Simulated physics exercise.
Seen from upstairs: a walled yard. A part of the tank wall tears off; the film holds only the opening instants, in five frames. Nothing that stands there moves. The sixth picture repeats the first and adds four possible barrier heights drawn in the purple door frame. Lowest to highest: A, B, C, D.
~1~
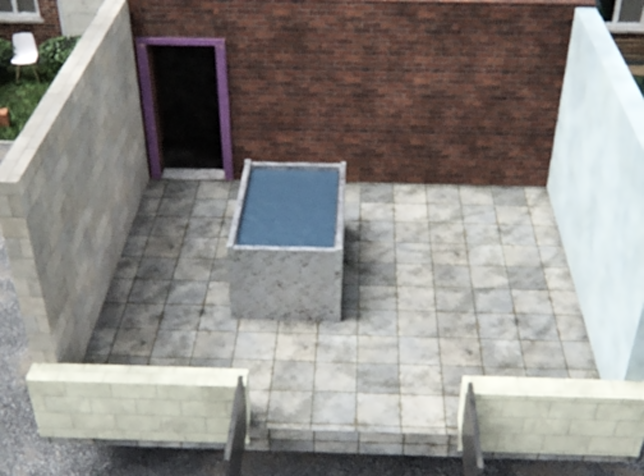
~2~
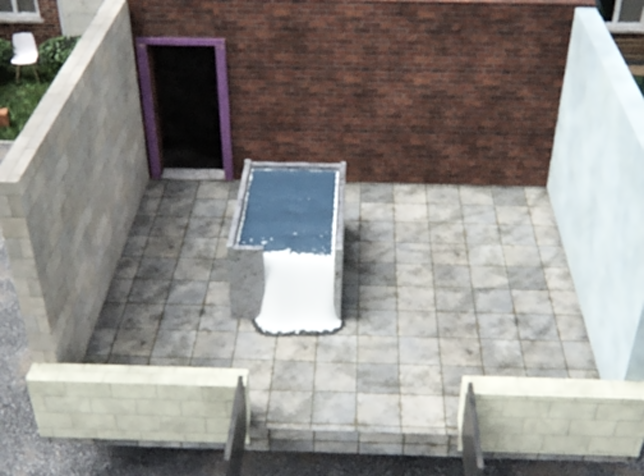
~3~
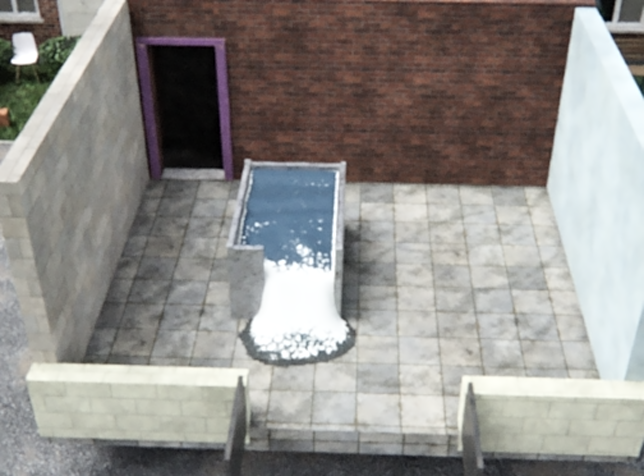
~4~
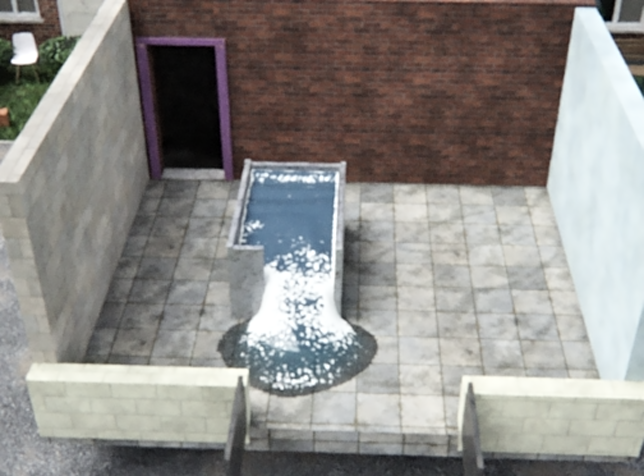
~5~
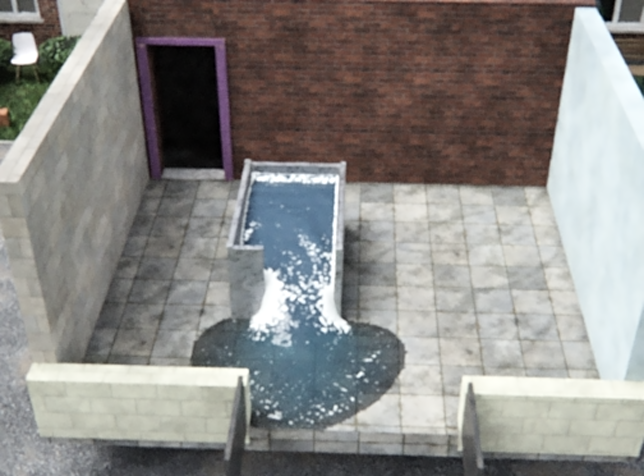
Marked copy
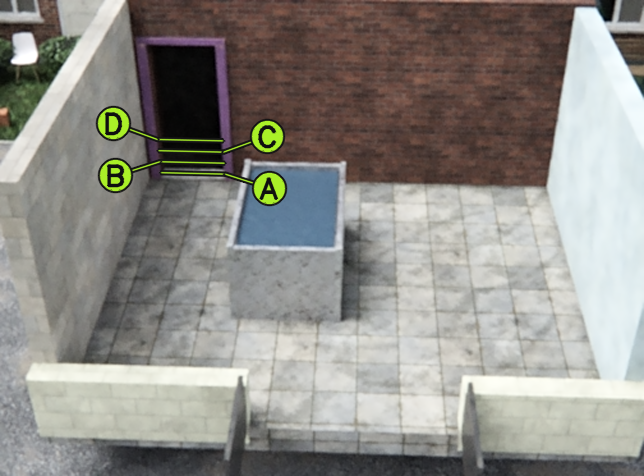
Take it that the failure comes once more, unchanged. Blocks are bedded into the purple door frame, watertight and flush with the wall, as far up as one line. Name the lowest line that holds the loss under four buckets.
The answer is mark A.
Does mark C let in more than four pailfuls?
No, not at all.
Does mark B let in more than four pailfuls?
No, not at all.
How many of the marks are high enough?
All of them.
In lime, A at (193, 173); B at (192, 162); C at (191, 151); D at (190, 140); from the bottom up A, B, C, D.
Choosing A, nothing gets over.
Choosing B, nothing gets over.
Choosing C, nothing gets over.
Choosing D, nothing gets over.
